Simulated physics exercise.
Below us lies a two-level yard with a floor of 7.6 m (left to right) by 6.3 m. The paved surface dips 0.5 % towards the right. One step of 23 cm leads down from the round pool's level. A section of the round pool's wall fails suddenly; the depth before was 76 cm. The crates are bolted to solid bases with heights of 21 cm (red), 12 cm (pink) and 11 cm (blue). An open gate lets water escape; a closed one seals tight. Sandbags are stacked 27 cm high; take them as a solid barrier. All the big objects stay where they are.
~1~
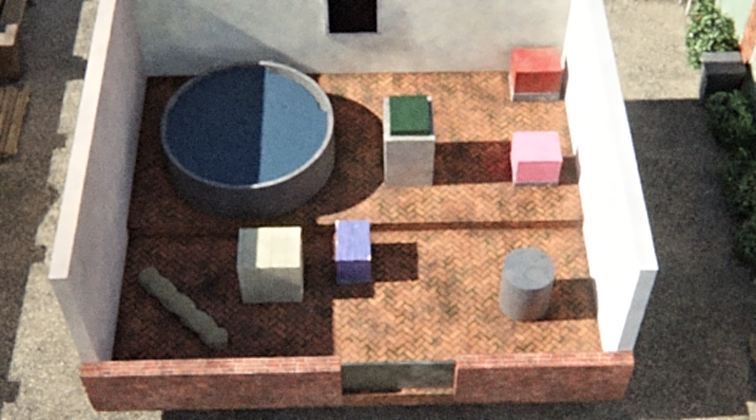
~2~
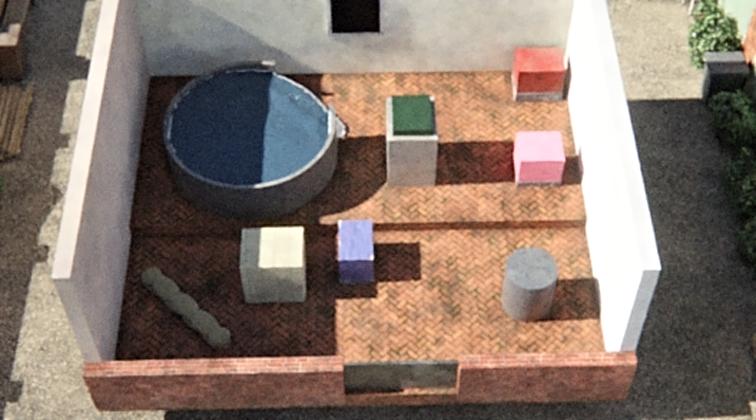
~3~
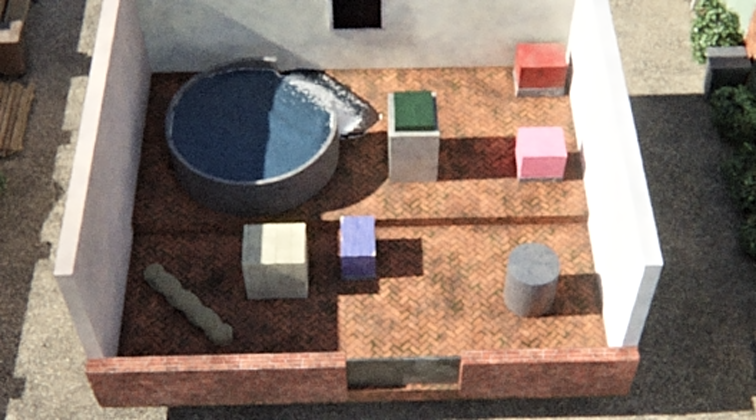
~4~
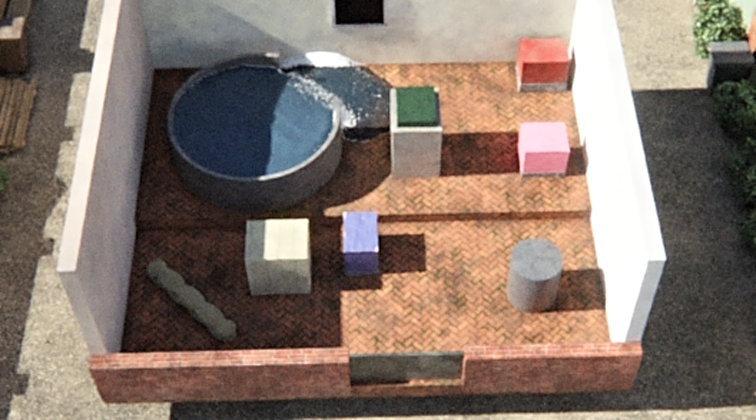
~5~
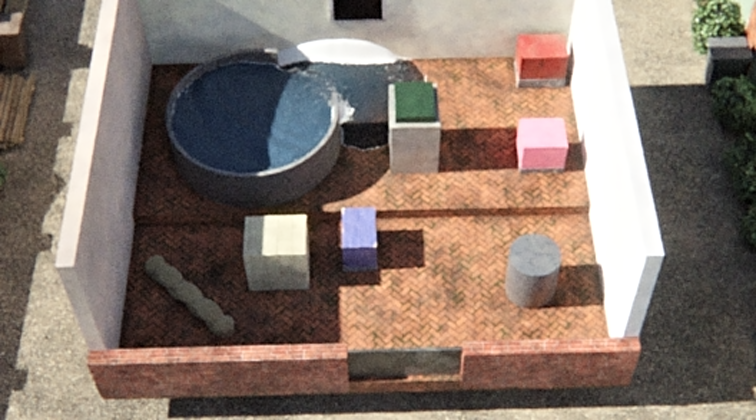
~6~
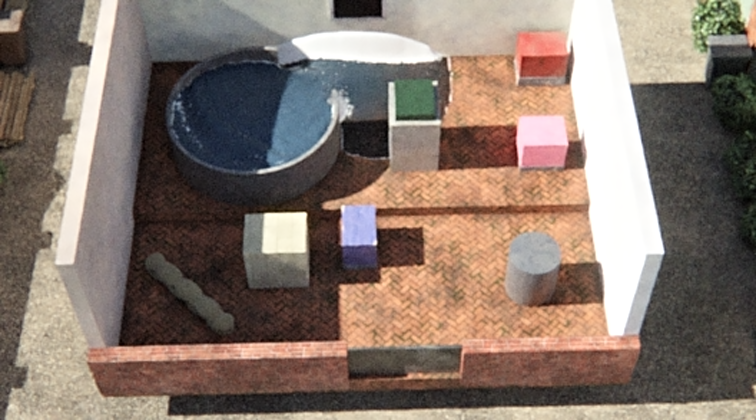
Water burst through the back right side of a round pool in a walled brick yard, then spread across the upper level, passing behind the green-topped block and along the back wall.
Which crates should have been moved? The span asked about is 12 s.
One by one: The red crate gets wet; the pink crate gets wet; the blue crate gets wet.
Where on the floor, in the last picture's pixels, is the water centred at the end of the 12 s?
Around (362, 223).
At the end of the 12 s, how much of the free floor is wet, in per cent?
Near 95 per cent is wet.
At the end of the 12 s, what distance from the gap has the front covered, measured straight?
About 7.0 m.
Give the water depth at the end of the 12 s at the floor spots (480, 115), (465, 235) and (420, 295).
Roughly 11, 16 and 13 cm, in turn.
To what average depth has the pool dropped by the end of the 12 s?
Roughly 8 cm on average.
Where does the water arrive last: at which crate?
It is the blue one.
A moment later water covers 20 % of the floor and is deepest (56 cm) near (320, 67); red plinth reached, pink plinth not reached, blue plinth not reached.
Soon after water covers 30 % of the floor and is deepest (61 cm) near (555, 55); red plinth reached, pink plinth reached, blue plinth reached.
Next water covers 50 % of the floor and is deepest (48 cm) near (527, 137); red plinth reached, pink plinth reached, blue plinth reached.
Later on water covers 90 % of the floor and is deepest (25 cm) near (435, 364); red plinth reached, pink plinth reached, blue plinth reached.
At the end water covers 95 % of the floor and is deepest (20 cm) near (297, 225); highest at the red plinth 53 cm, highest at the pink plinth 50 cm, highest at the blue plinth 18 cm.
